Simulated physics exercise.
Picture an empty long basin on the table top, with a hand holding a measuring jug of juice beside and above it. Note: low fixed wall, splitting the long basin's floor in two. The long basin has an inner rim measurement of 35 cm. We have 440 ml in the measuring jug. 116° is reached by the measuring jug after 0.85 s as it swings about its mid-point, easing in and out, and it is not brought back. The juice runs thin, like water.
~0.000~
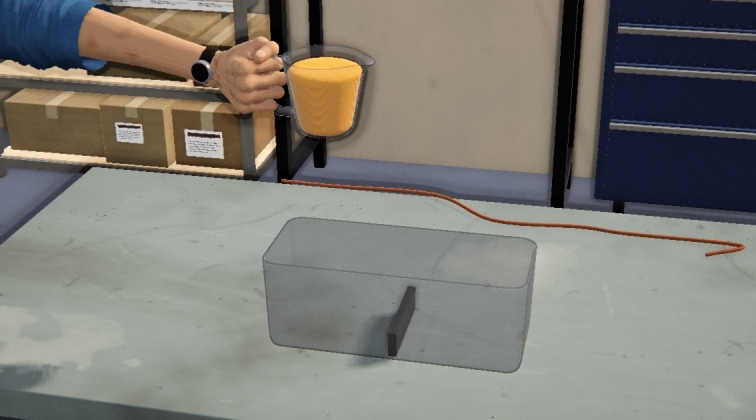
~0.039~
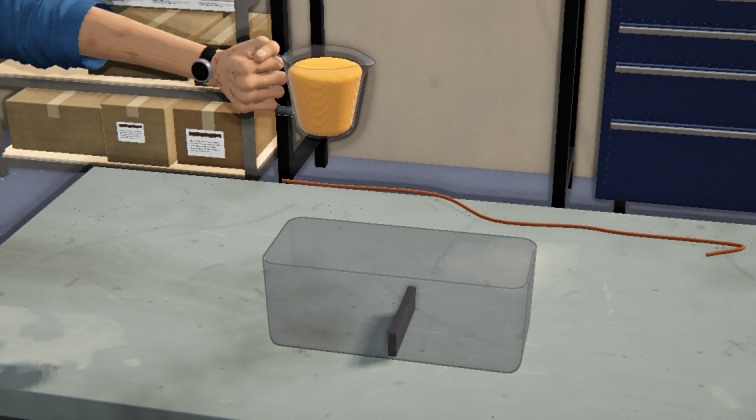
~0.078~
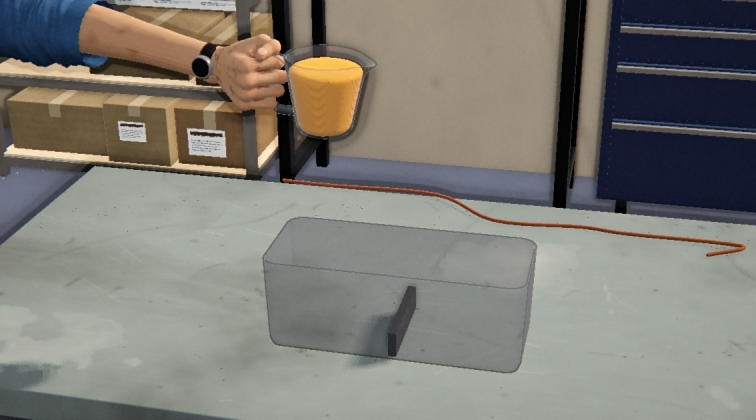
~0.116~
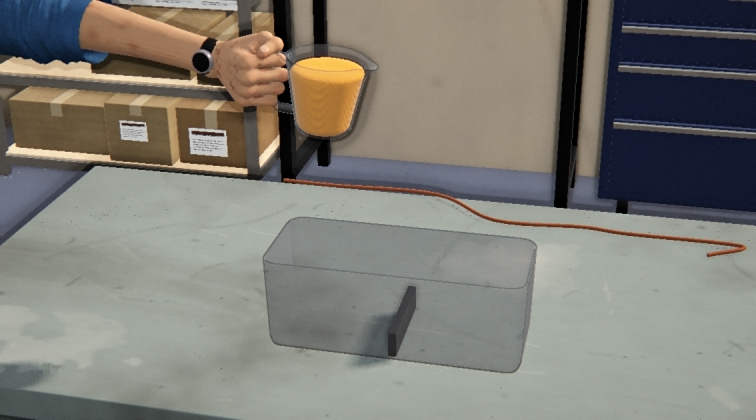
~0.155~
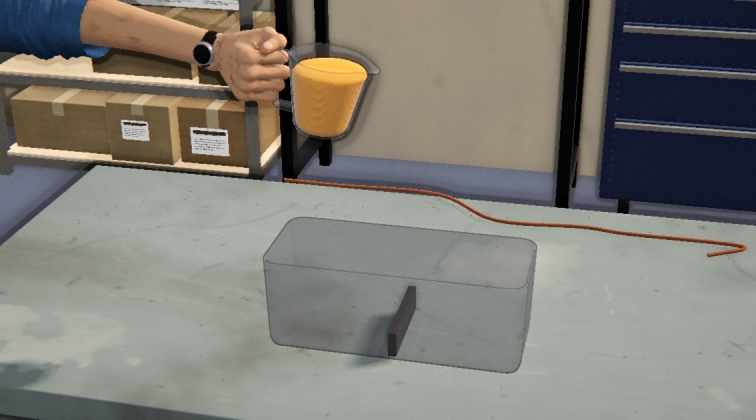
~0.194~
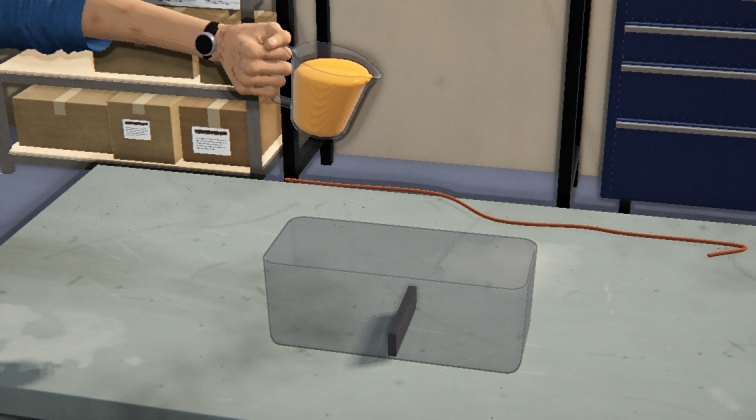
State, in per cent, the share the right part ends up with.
The right part ends up with roughly 82 %.
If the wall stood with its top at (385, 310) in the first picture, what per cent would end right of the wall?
Estimate: Close to 85 per cent.
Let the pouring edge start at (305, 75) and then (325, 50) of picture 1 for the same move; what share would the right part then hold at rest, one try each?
Try 1: Approx. 10 %; try 2: Approx. 20 %.
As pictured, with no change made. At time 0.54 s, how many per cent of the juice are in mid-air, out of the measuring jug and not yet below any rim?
38 per cent.
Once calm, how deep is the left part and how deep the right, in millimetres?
I'd say close to 2 mm on the left, close to 16 mm on the right.
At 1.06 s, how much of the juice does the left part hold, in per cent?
I'd put it at close to 14 %.
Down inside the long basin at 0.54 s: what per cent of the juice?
Roughly 6 percent of it.
Then, 0.54 s in, the tilt is 82° and 57 per cent is still to pour, 0 is left of the wall and 6 right of it.
Then, 0.80 s in, the tilt is 115° and 4 per cent is still to pour, 4 is left of the wall and 70 right of it.
Then, 1.06 s in, the tilt is 116° and 0 per cent is still to pour, 15 is left of the wall and 82 right of it.
Then, 1.35 s in, the tilt is 116° and 0 per cent is still to pour, 15 is left of the wall and 82 right of it.
Finally, 15 per cent lies left of the wall, 82 right of it and 3 outside.
